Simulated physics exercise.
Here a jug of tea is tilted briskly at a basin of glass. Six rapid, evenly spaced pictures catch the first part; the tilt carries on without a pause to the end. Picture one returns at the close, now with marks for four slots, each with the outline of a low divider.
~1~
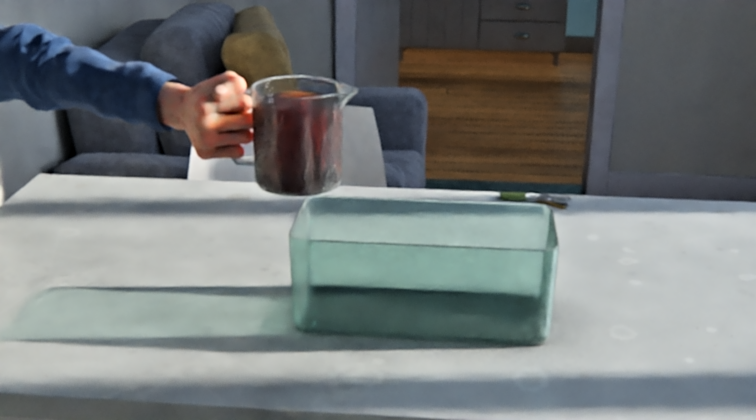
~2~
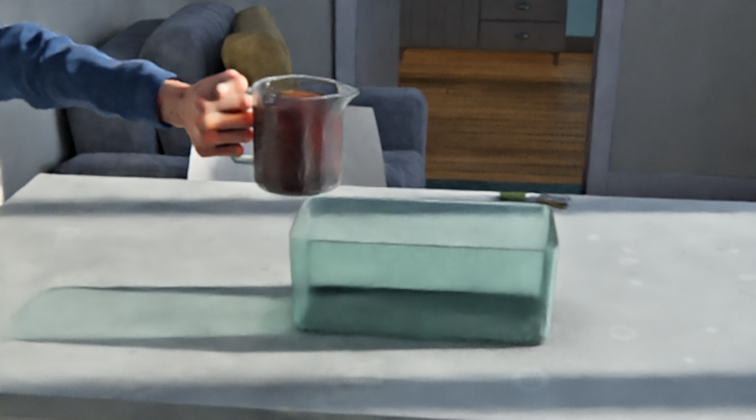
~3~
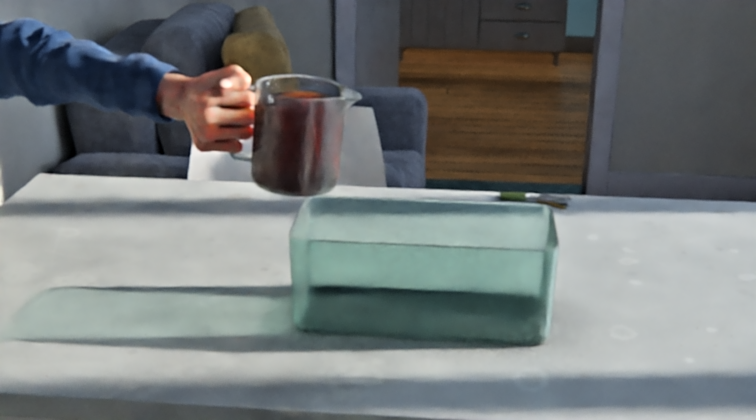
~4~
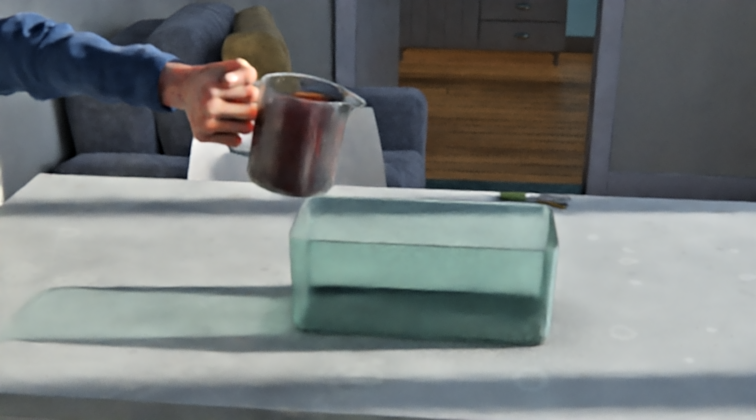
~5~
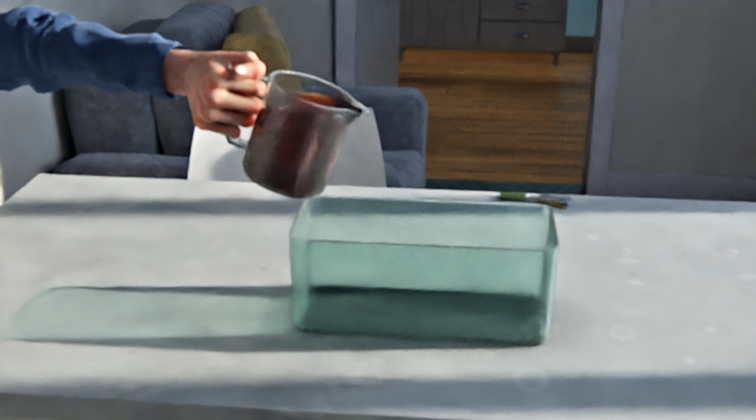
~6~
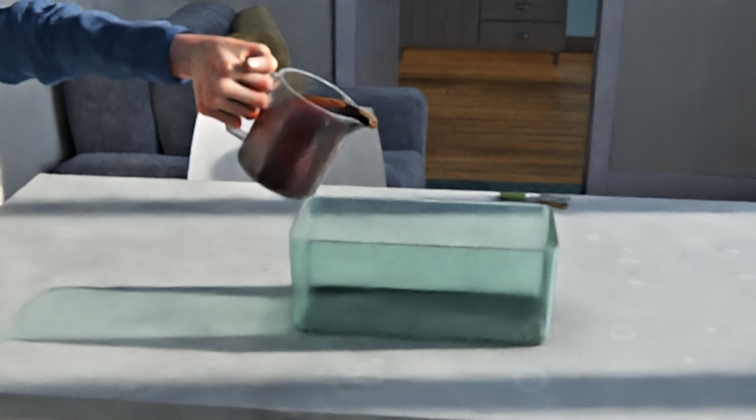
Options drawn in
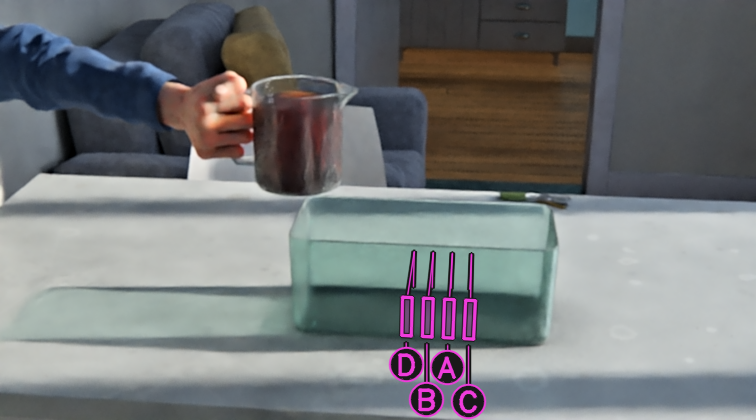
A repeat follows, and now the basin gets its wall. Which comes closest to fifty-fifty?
D.
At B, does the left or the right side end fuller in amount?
More ends on the left.
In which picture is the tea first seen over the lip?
Picture 6.
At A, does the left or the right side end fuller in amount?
The left side.
On the marked copy, A at (447, 345); B at (426, 343); C at (468, 346); D at (406, 342).
For slot A, about 96 % ends left of the wall and 3 % right of it.
For slot B, about 91 % ends left of the wall and 8 % right of it.
For slot C, about 96 % ends left of the wall and 3 % right of it.
For slot D, about 53 % ends left of the wall and 47 % right of it.
